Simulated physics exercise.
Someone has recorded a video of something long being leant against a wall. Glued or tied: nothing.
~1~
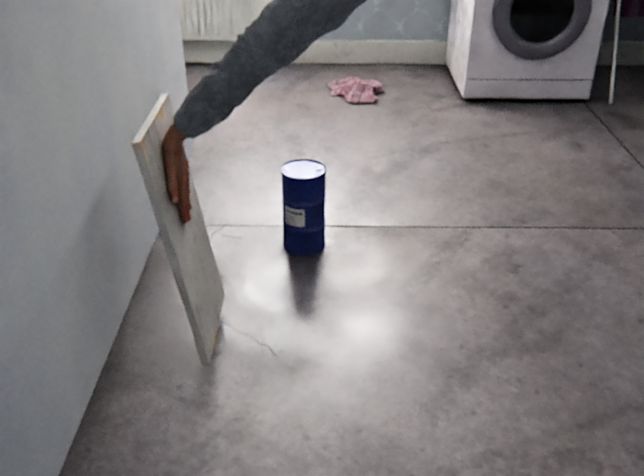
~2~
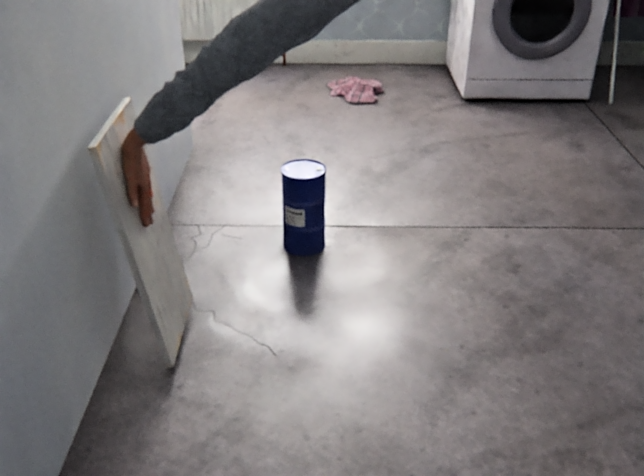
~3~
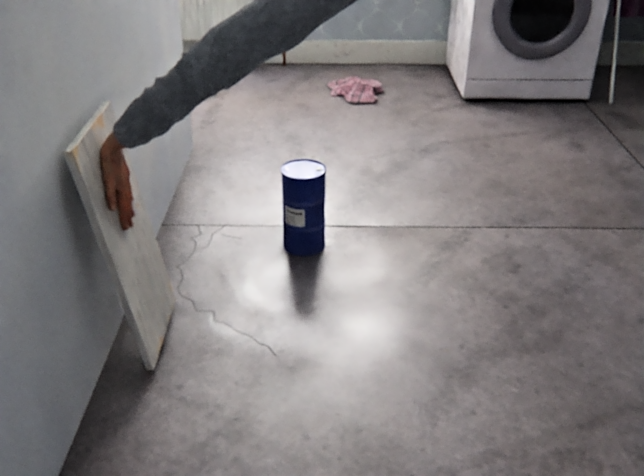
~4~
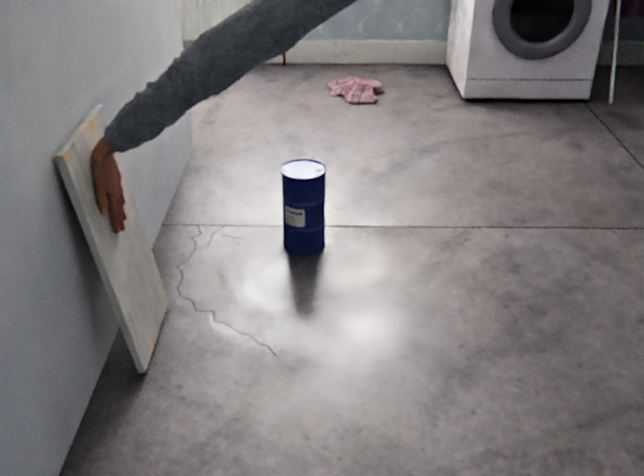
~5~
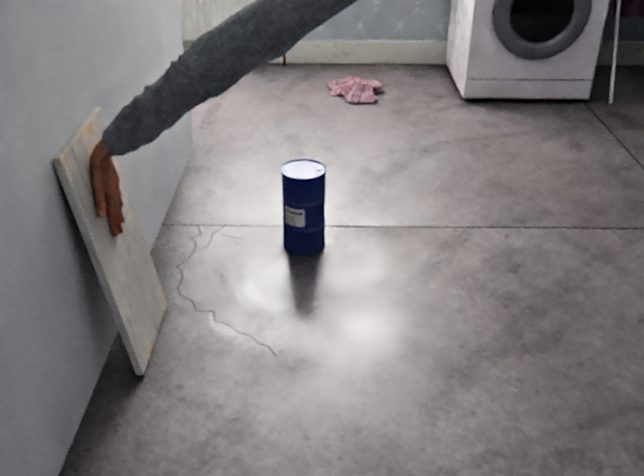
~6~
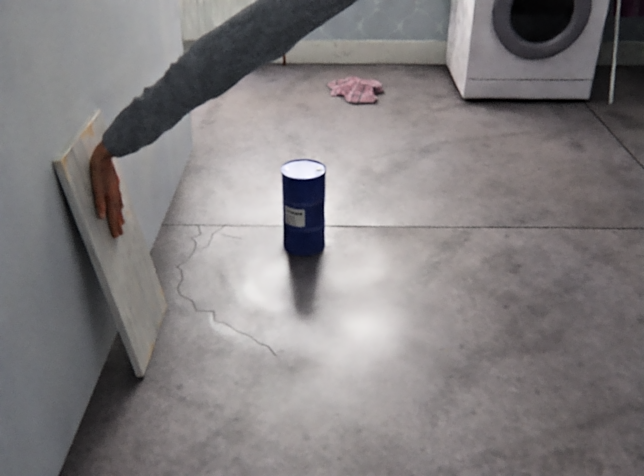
A hand in a grey sleeve moved a long white board left across a grey floor and leant it against the wall, keeping hold of it, while a blue canister stood still nearby.
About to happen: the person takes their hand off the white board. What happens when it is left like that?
It is going to stay motionless.
Then, 0.20 s after the last picture, nothing has stirred.
Then, 0.70 s after the last picture, white board resting near (119, 246).
At rest, both in place. Seen from the same camera at the end, white board near (119, 246). The board stays up.
